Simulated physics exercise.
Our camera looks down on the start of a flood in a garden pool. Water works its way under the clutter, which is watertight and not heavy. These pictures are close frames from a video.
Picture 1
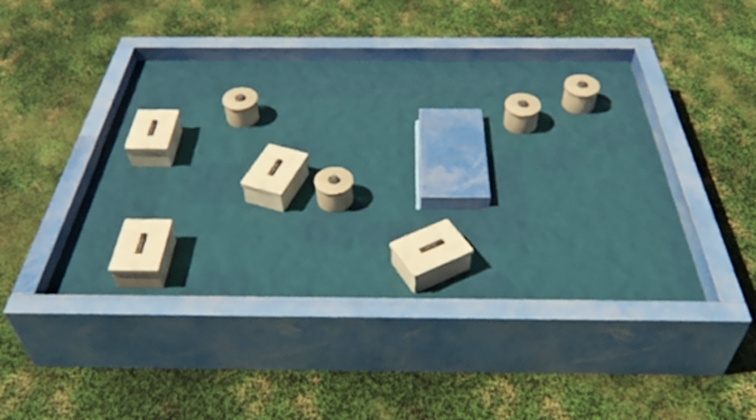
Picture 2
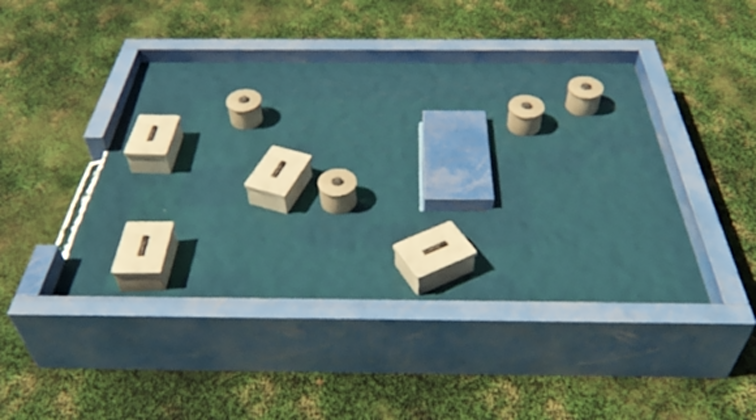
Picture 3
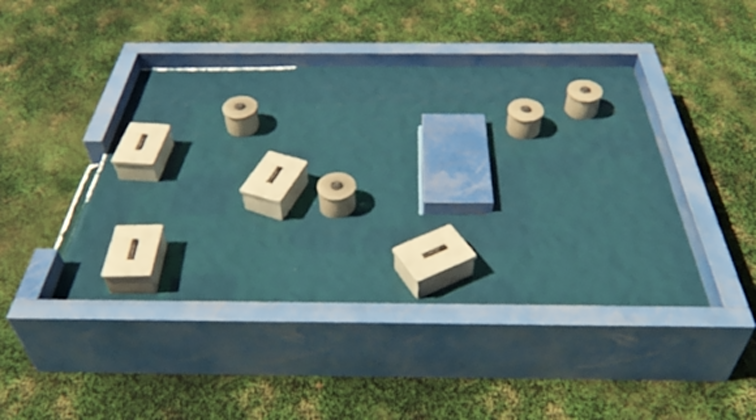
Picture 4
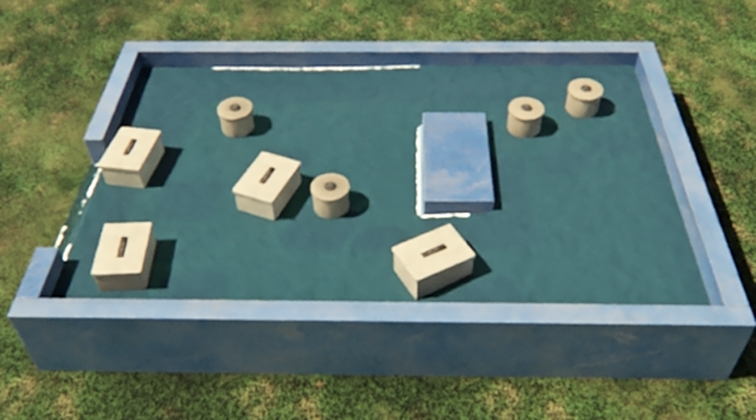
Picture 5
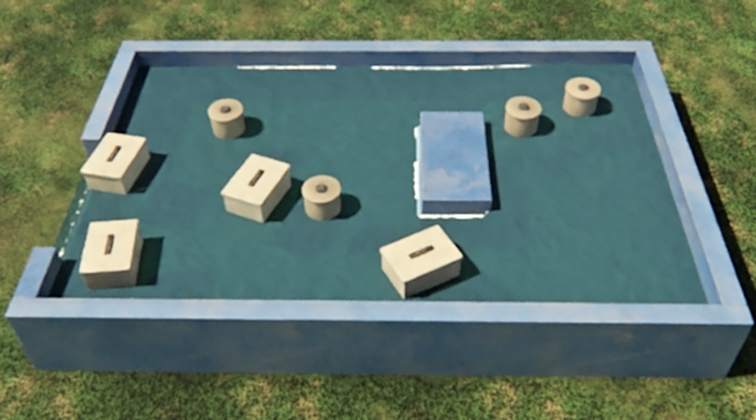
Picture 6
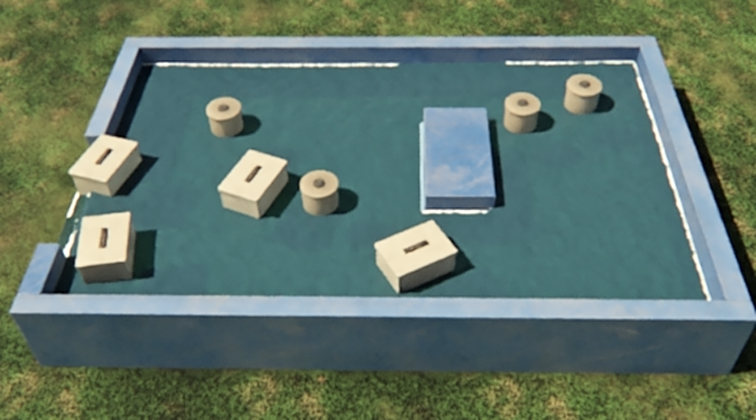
At the start, pale slotted boxes and round pieces sit still in a blue-walled pool of dark water around a blue block. A gap opens in the left wall, then the boxes and nearer round pieces drift slightly left while white lines edge the water; the block and right-hand round pieces stay put.
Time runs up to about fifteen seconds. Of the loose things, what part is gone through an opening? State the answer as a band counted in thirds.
Answer: Between one and two thirds.
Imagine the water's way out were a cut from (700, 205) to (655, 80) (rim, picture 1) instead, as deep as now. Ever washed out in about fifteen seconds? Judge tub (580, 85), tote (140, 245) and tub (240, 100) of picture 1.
Lost, retained, retained.
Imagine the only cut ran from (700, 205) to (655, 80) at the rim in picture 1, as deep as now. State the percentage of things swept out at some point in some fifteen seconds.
It comes to some 20 per cent of the lot.
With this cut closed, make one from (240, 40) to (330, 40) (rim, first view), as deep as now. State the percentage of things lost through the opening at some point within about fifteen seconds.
Fraction out: Near 0 %.
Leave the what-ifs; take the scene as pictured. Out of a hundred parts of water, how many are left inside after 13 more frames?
Roughly 82 in a hundred.
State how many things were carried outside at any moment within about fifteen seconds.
Total: 3.
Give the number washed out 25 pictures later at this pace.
3.
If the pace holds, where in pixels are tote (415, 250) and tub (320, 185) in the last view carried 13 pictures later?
My guess is close to (333, 243), then close to (262, 187).
A moment on, 1 of 8 are out; 7 afloat.
Next, 2 of 8 are out; 6 afloat.
Later, 3 of 8 are out; 5 afloat.
In the end, 3 of 8 are out; 5 afloat.
